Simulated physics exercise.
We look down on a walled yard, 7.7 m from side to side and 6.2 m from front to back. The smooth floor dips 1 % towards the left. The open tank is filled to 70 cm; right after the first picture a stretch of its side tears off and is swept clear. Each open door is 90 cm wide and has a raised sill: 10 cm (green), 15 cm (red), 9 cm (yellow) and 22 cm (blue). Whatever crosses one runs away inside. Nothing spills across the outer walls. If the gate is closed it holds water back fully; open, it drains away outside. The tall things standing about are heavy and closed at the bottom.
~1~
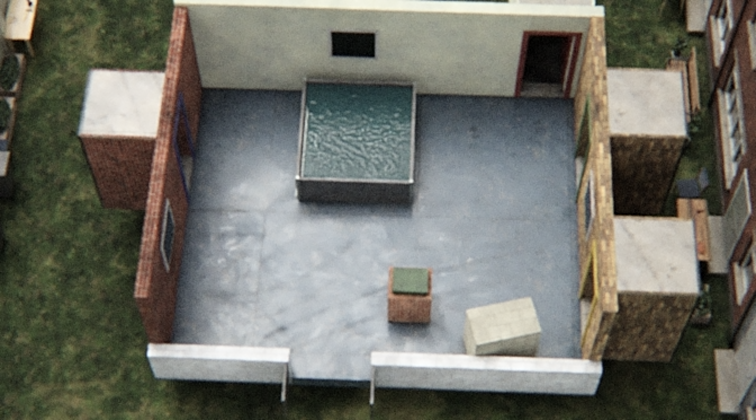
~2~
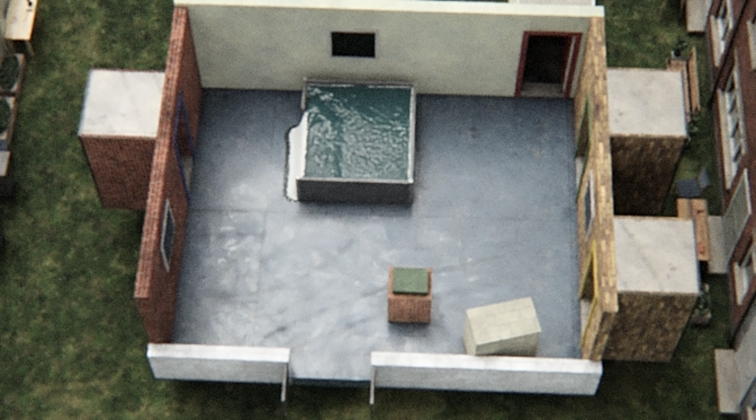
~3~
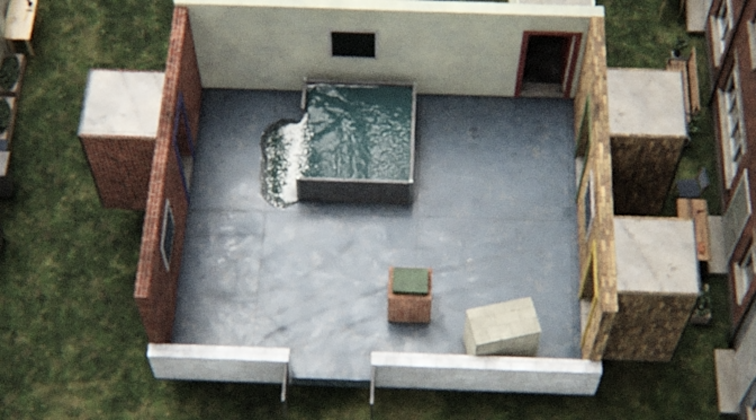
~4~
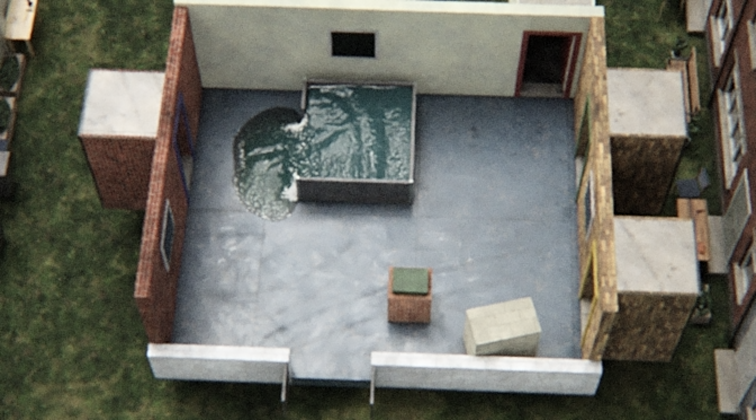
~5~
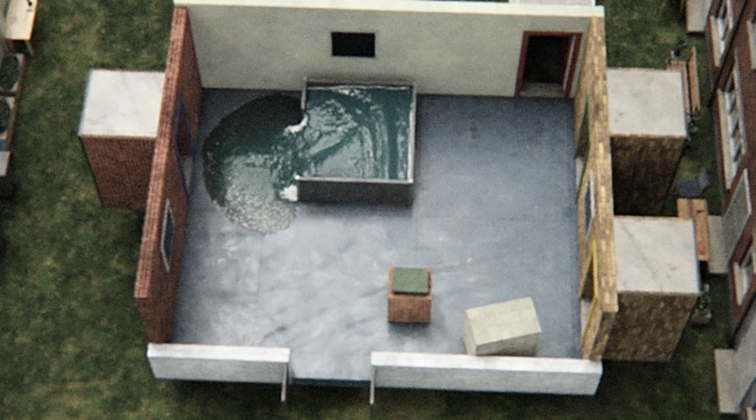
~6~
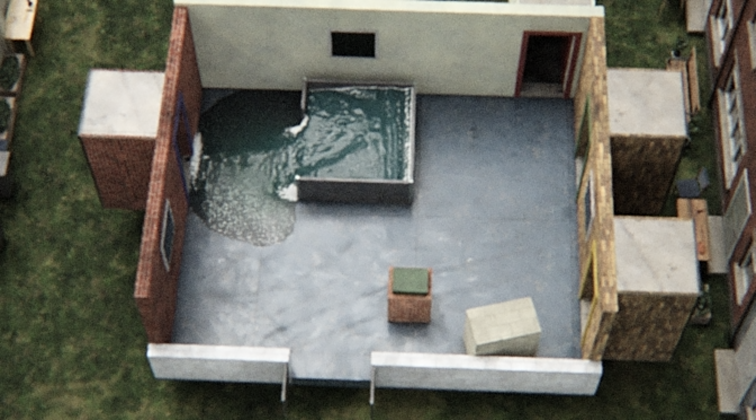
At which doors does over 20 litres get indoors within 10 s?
Within that time: At the green door it keeps below the limit; at the red door it keeps below the limit; at the yellow door it stays under the limit; at the blue door it exceeds the limit.
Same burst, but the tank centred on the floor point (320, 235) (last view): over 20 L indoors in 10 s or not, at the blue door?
Against that limit: Blue below.
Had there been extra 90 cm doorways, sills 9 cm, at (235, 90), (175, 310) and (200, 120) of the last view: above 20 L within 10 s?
In turn: Above, above, past it.
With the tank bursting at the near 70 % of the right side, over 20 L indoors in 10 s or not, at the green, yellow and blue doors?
Then: Green past it, yellow over, blue under.
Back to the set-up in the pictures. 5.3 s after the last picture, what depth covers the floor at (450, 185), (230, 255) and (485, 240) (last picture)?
In that order: 0, 9 and 0 cm.
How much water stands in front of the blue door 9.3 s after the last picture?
Some 12.5 cm.
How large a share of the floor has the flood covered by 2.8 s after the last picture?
Some 35 per cent of it.
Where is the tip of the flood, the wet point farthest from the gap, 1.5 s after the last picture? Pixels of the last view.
At about (169, 361).
Then, 0.7 s after the last picture water covers 20 % of the floor and is deepest (47 cm) near (203, 90); green door not reached, red door not reached, yellow door not reached, blue door 45 cm at the sill, 58 L in.
Then, 1.5 s after the last picture water covers 25 % of the floor and is deepest (46 cm) near (203, 90); green door not reached, red door not reached, yellow door not reached, blue door 42 cm at the sill, 161 L in.
Then, 2.8 s after the last picture water covers 35 % of the floor and is deepest (32 cm) near (169, 361); green door not reached, red door not reached, yellow door not reached, blue door 28 cm at the sill, 237 L in.
Then, 5.3 s after the last picture water covers 65 % of the floor and is deepest (24 cm) near (169, 361); green door 3 cm at the sill, 0 L in, red door 2 cm at the sill, 0 L in, yellow door not reached, blue door 18 cm at the sill, 250 L in.
Then, 9.3 s after the last picture water covers 95 % of the floor and is deepest (14 cm) near (169, 361); green door 2 cm at the sill, 0 L in, red door 3 cm at the sill, 0 L in, yellow door 3 cm at the sill, 0 L in, blue door 13 cm at the sill, 250 L in.
